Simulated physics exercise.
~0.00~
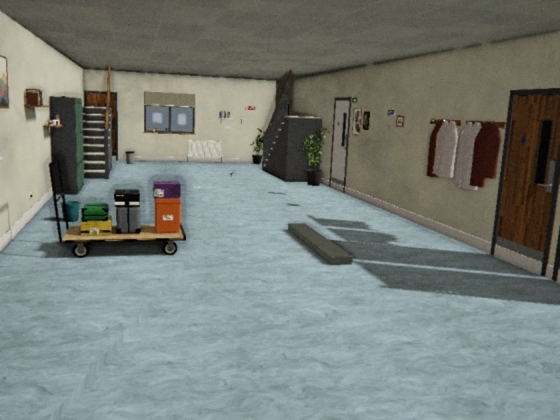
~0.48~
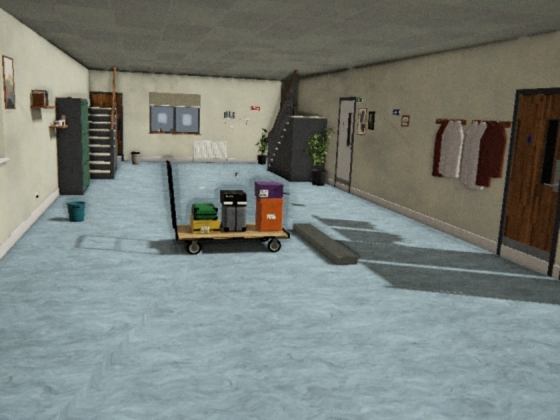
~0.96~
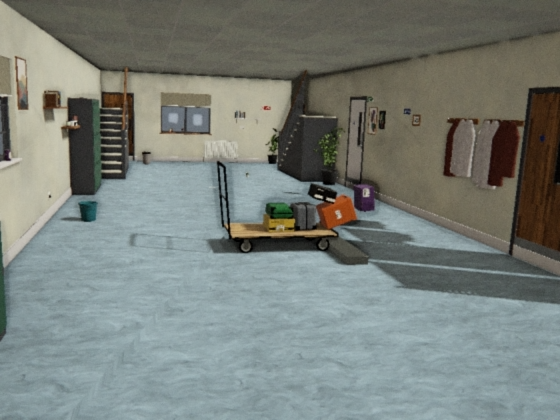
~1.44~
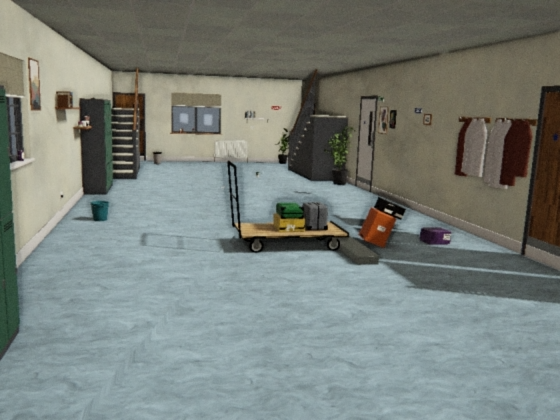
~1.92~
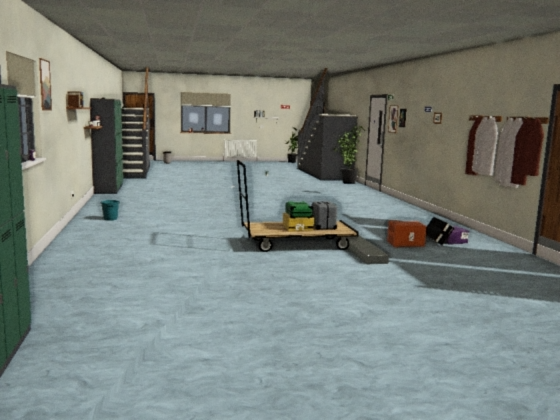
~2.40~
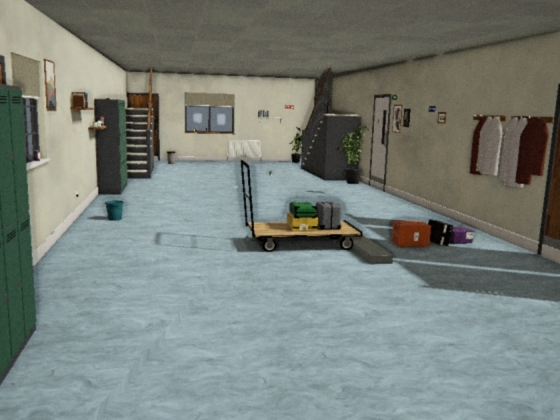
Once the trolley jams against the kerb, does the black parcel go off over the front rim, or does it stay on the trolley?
It goes off over the front rim and ends on the floor to the right, between the orange tote and the purple parcel.
In a wide room with a pale blue floor, coats on the right wall and stairs at the back, a flat trolley carries a load of hard-sided pieces to the right toward a low kerb. It stops against the kerb, and the orange tote, the black parcel and the purple parcel pitch forward over its low front rim. The purple parcel turns over and lands farthest out, while the tote tumbles and the black parcel drops between them. All three come to rest on the floor to the right, while the green, yellow and grey pieces remain on the trolley.
